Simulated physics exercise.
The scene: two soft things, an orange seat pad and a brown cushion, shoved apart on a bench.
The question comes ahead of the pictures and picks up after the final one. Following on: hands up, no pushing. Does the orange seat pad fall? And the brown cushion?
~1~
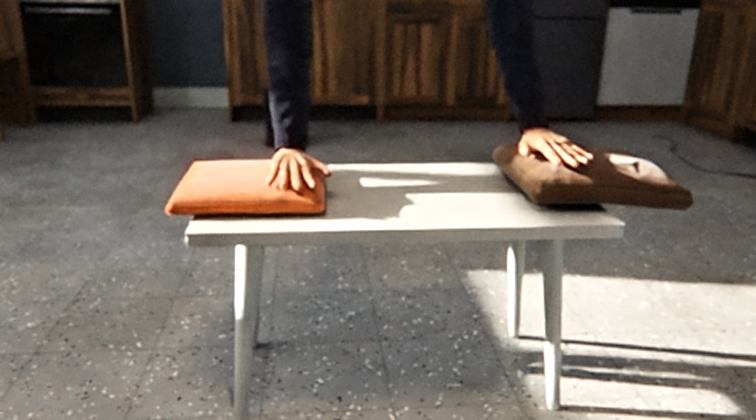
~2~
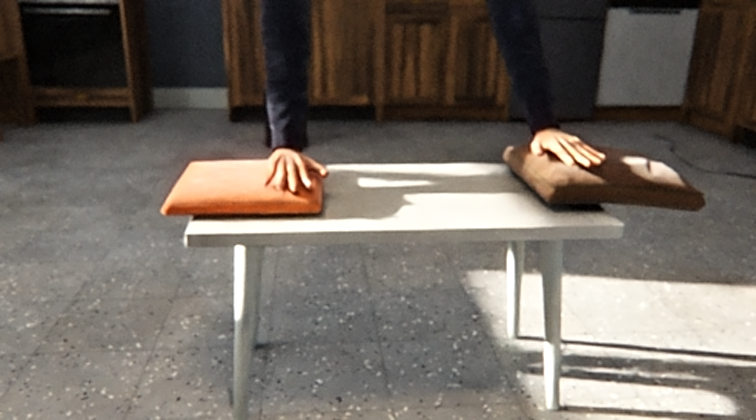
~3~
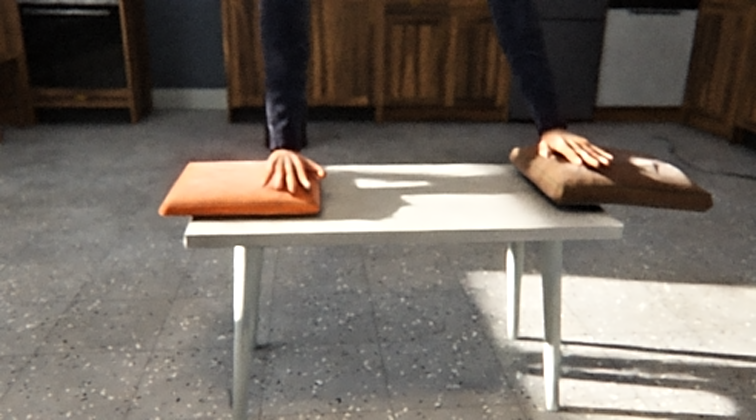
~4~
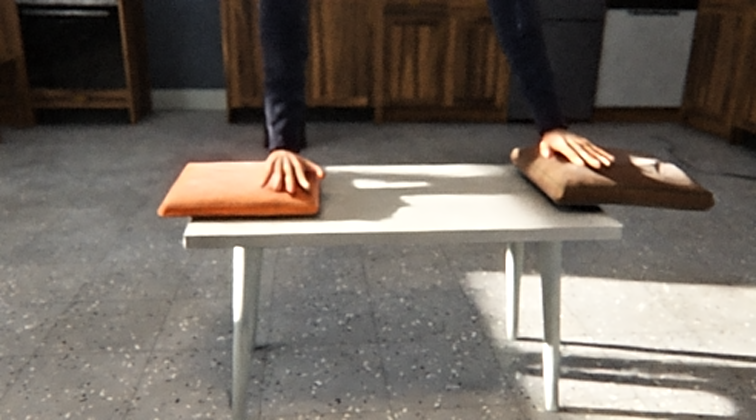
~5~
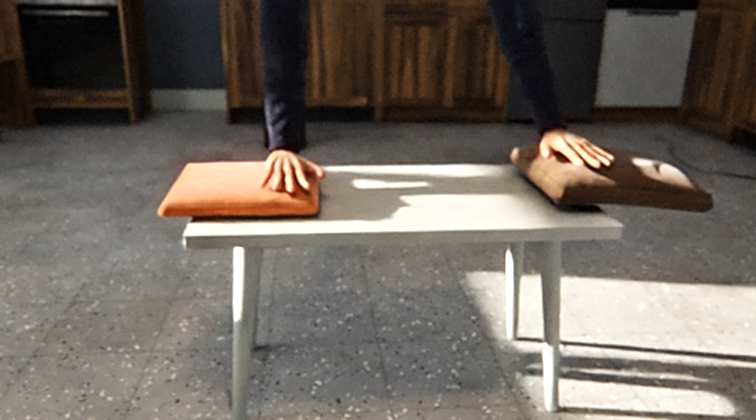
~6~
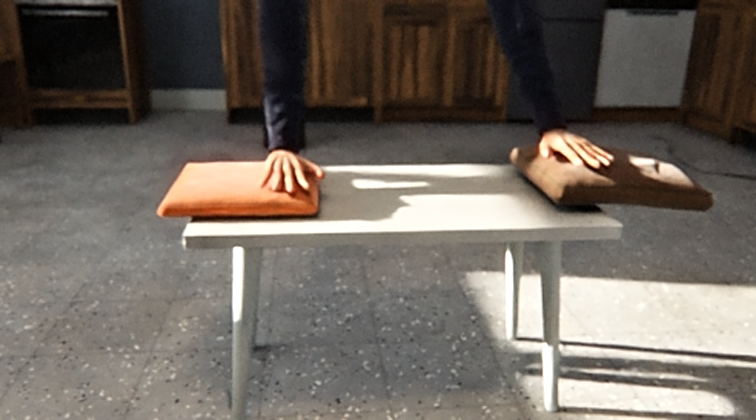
Outcome: The orange seat pad is still on it. The brown cushion is no longer on it.
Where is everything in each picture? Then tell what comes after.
The first frame shows seat pad tip (177, 197); cushion tip (670, 191).
The second frame shows seat pad tip (174, 198); cushion tip (681, 192).
The third frame shows seat pad tip (172, 199); cushion tip (689, 193).
The fourth frame shows seat pad tip (170, 199); cushion tip (690, 192).
The fifth frame shows seat pad tip (170, 200); cushion tip (689, 194).
The sixth frame shows seat pad tip (170, 200), a small part past the edge; cushion tip (689, 192), well over half past the edge.
Then, 0.40 s after the last picture, seat pad lying still; cushion falling near (609, 260).
Then, 0.68 s after the last picture, seat pad lying still; cushion on the floor near (656, 329).
At rest, seat pad lying still; cushion on the floor near (673, 343). The orange seat pad stays up there and the brown cushion tips over and falls.
